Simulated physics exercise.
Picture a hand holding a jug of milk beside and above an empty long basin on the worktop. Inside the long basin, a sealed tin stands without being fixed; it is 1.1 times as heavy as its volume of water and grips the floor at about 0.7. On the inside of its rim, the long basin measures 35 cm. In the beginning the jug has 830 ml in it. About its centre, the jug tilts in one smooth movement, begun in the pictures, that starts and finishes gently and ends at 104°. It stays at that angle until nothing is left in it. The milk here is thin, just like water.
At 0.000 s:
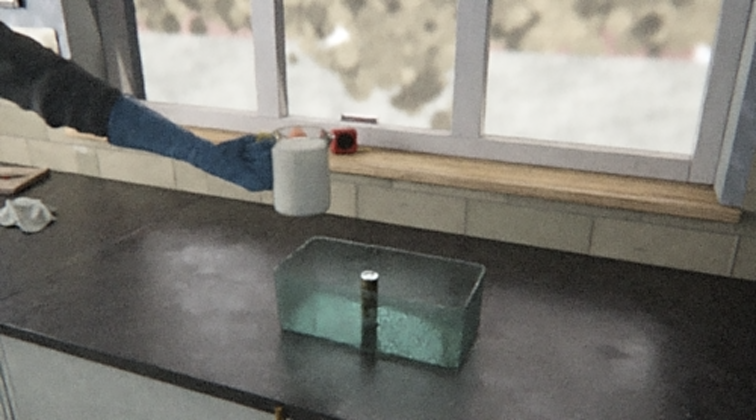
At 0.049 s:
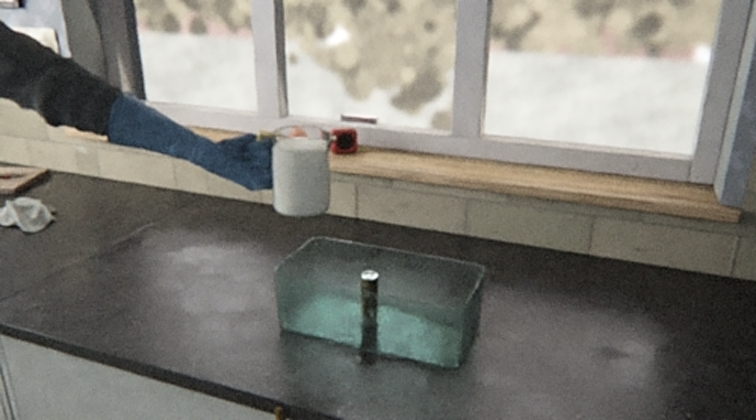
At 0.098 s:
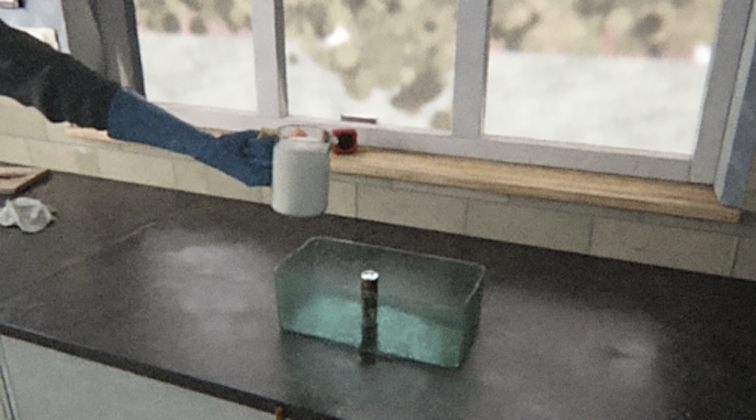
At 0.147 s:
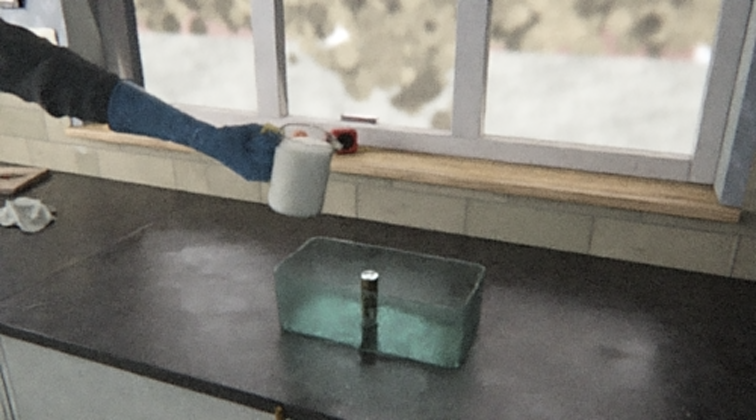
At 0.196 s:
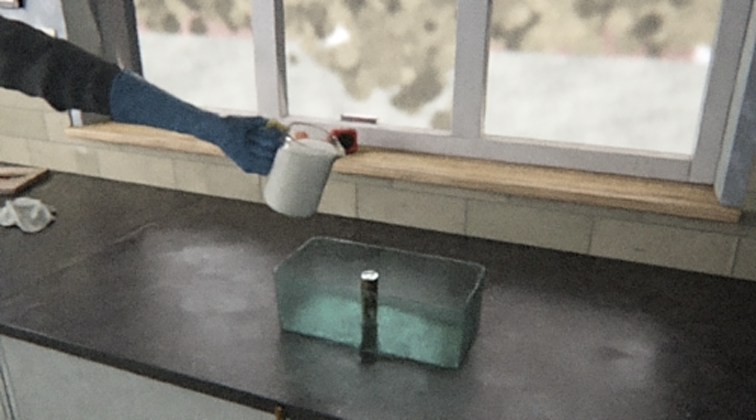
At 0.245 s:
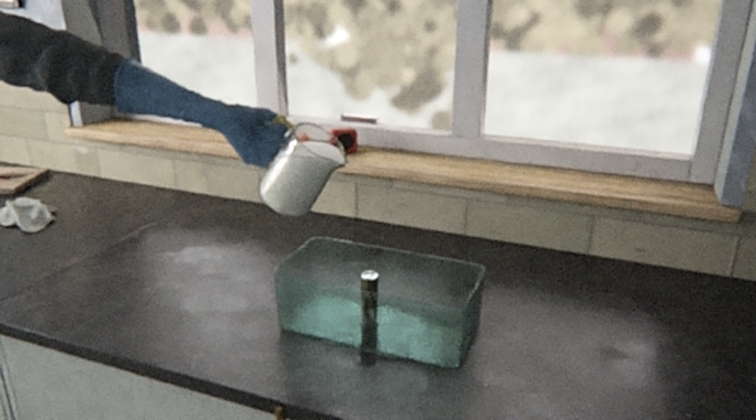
A dark kitchen worktop below a white-framed window with a wooden sill is seen from slightly above, in a steady view. An arm in a dark sleeve and blue glove reaches in from the left, holding a clear jug of white milk above a greenish glass basin, in which a narrow dark tin stands upright. The gloved hand holds the jug nearly upright, then tilts it smoothly to the right.
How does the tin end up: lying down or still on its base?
It ends up still on its base.
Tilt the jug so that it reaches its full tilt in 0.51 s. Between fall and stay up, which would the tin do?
Outcome - the tin remains standing.
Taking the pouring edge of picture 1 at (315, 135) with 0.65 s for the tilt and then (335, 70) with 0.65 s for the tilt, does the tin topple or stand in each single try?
The tin overturns the first time and stays vertical the second time.
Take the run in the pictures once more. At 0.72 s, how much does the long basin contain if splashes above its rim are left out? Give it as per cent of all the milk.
Reading: Approx. 50 %.
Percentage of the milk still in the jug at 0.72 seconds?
About 26 percent.
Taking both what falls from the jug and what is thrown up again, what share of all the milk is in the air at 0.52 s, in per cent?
Around 22 in a hundred.
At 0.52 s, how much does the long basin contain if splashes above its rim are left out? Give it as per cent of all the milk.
Roughly 8 per cent.
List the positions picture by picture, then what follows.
In the first picture, it leans 0°; its right rim is at (334, 137); the milk meets the walls at (279, 141) and (327, 147); the long basin's rim runs from (294, 254) to (476, 288); the tin's top is at (369, 278).
In the second picture, it leans 1°; its right rim is at (335, 139); the milk meets the walls at (279, 141) and (327, 148).
In the third picture, it leans 6°; its right rim is at (337, 142); the milk meets the walls at (281, 140) and (329, 148).
In the fourth picture, it leans 13°; its right rim is at (341, 147); the milk meets the walls at (283, 141) and (333, 151).
In the fifth picture, it leans 22°; its right rim is at (345, 155); the milk meets the walls at (280, 156) and (337, 153).
In the sixth picture, it leans 32°; its right rim is at (348, 165); the milk meets the walls at (277, 160) and (344, 157).
After 0.52 s the tilt is 93° and 69 per cent is still to pour; the tin stands where it began.
After 0.72 s the tilt is 104° and 26 per cent is still to pour; the tin stands where it began.
After 0.92 s the tilt is 104° and 7 per cent is still to pour; the tin stands where it began.
After 1.15 s the tilt is 104° and 1 per cent is still to pour; the tin stands where it began.
In the end the tin stands where it began.
